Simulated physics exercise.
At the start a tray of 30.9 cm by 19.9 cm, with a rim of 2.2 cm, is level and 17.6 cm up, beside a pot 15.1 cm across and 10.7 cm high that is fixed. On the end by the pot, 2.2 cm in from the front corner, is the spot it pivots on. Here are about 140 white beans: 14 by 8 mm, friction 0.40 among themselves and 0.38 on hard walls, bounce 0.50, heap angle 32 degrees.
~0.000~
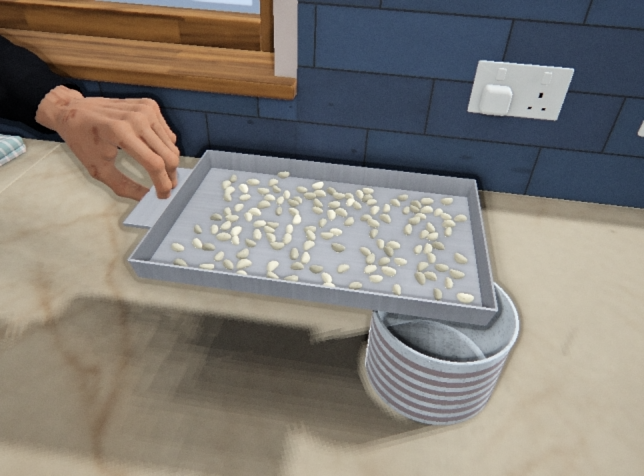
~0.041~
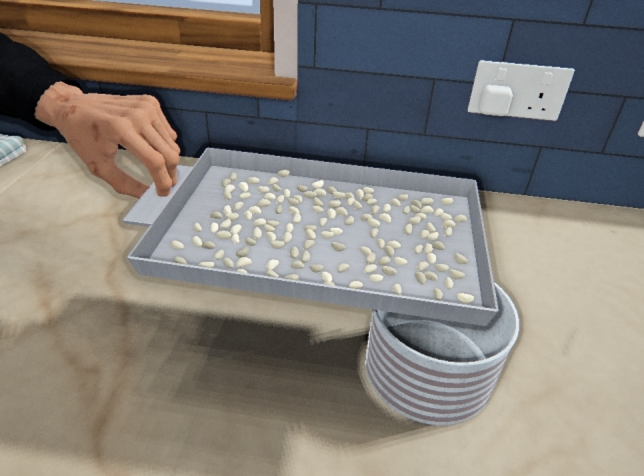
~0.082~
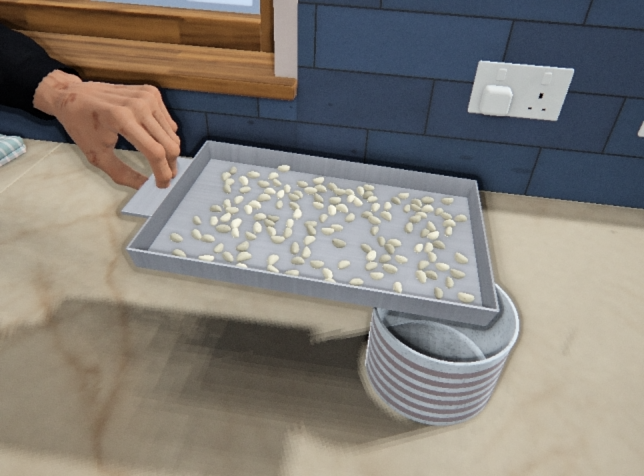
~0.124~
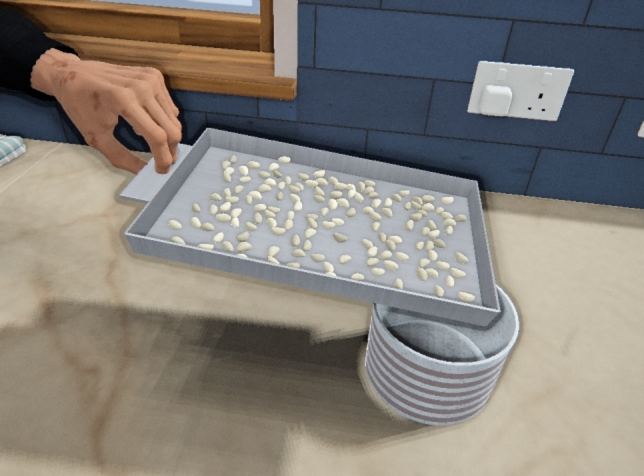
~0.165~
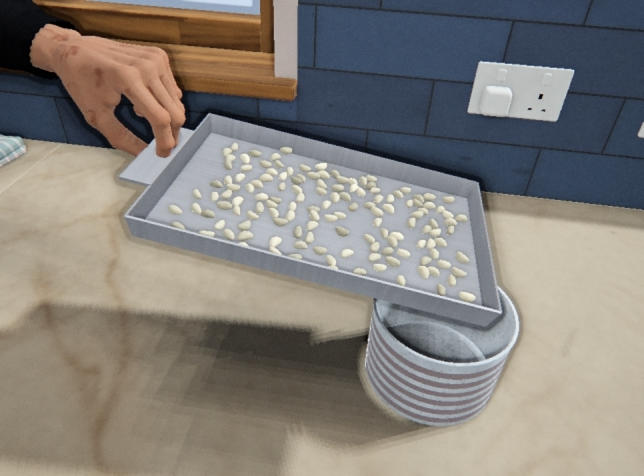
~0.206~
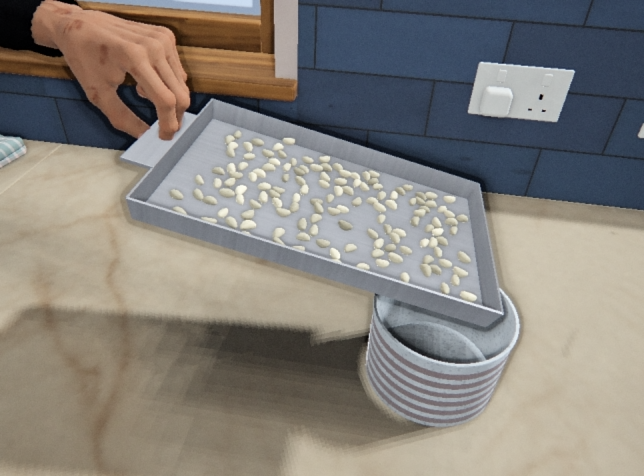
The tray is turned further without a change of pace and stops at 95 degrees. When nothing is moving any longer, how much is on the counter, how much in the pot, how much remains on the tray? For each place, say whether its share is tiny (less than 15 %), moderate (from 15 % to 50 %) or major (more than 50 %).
My prediction: Counter: Over half the load, pot: A modest amount, tray: Very little.
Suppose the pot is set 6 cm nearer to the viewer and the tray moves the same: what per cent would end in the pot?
In that case about 25 percent would end up there.
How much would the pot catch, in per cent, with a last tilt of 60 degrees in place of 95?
You'd end up with some 5 % in the pot.
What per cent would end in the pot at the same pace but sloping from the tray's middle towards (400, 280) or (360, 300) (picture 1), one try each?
The share comes to about 0 in a hundred, then about 0 in a hundred.
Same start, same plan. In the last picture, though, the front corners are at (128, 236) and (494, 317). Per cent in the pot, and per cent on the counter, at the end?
Final per cent - pot 0, counter 100.
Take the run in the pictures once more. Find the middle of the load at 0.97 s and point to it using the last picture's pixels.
Estimated load position: Around (485, 242).
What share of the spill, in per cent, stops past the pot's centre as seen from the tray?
Share past the middle: Roughly 90 percent.
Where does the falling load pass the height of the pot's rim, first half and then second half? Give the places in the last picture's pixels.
The first half passes near (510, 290) and the second half near (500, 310).
After 0.66 s, tilt 52 degrees; the tray holds 100 %, the pot 0 %.
Then, at 0.97 s, tilt 79 degrees; the tray holds 75 %, the pot 0 %.
After 1.37 s, tilt 95 degrees; the tray holds 25 %, the pot 10 %.
By 2.9 s all is still; counter 65 %, pot 30 %, tray 5 %.
